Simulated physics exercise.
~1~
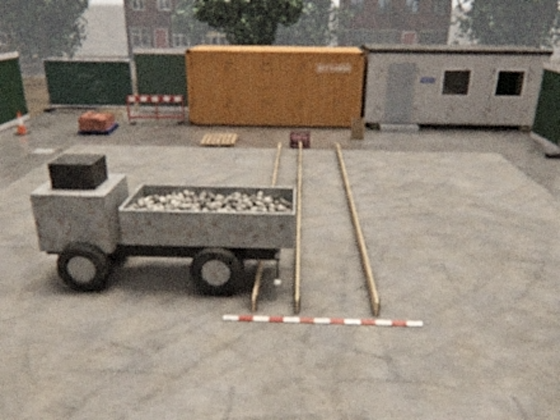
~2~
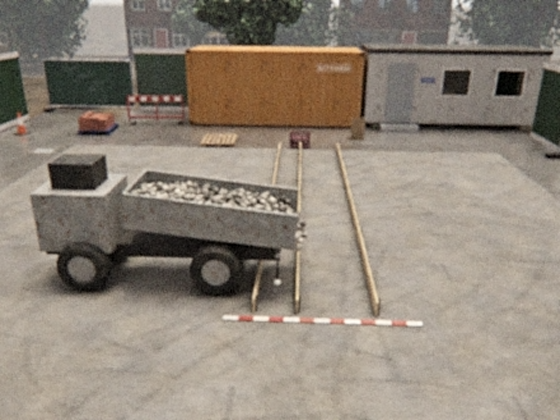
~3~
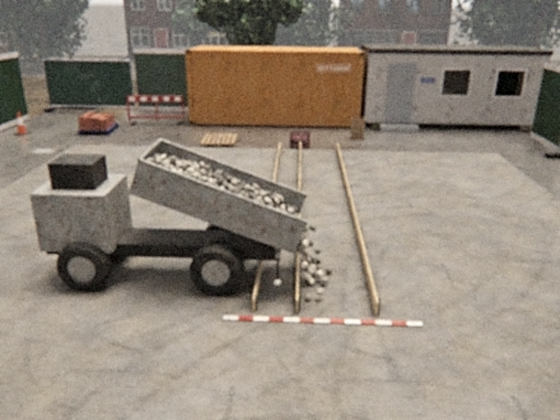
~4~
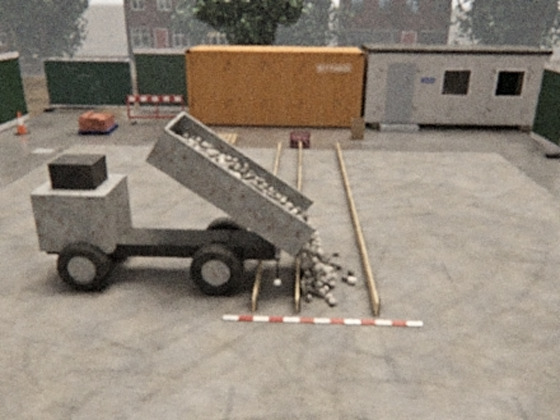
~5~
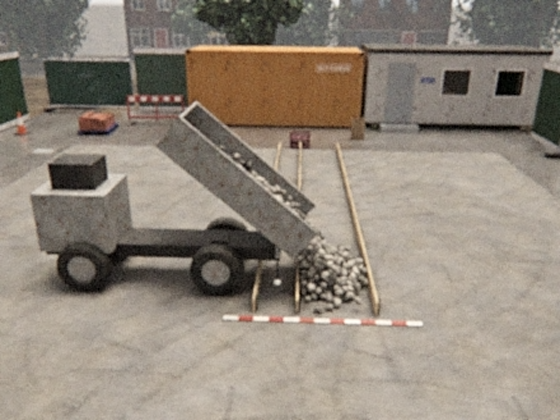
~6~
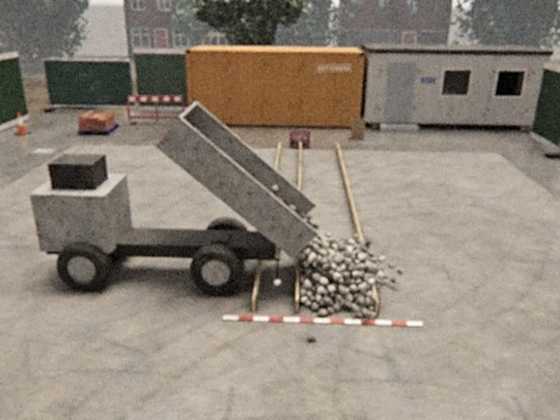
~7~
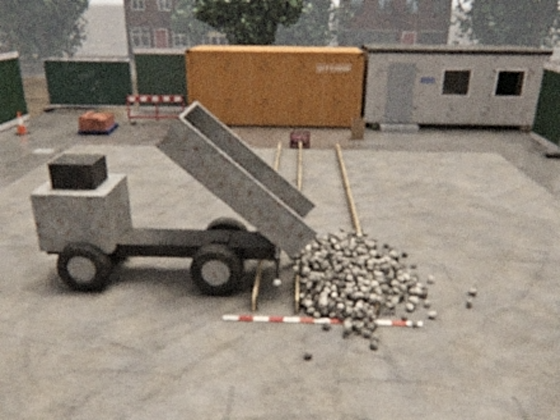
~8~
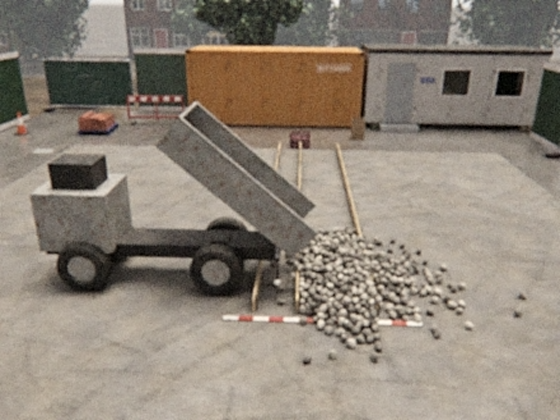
A grey tipping trailer raises its bed and pours round stones rightward across the boards.
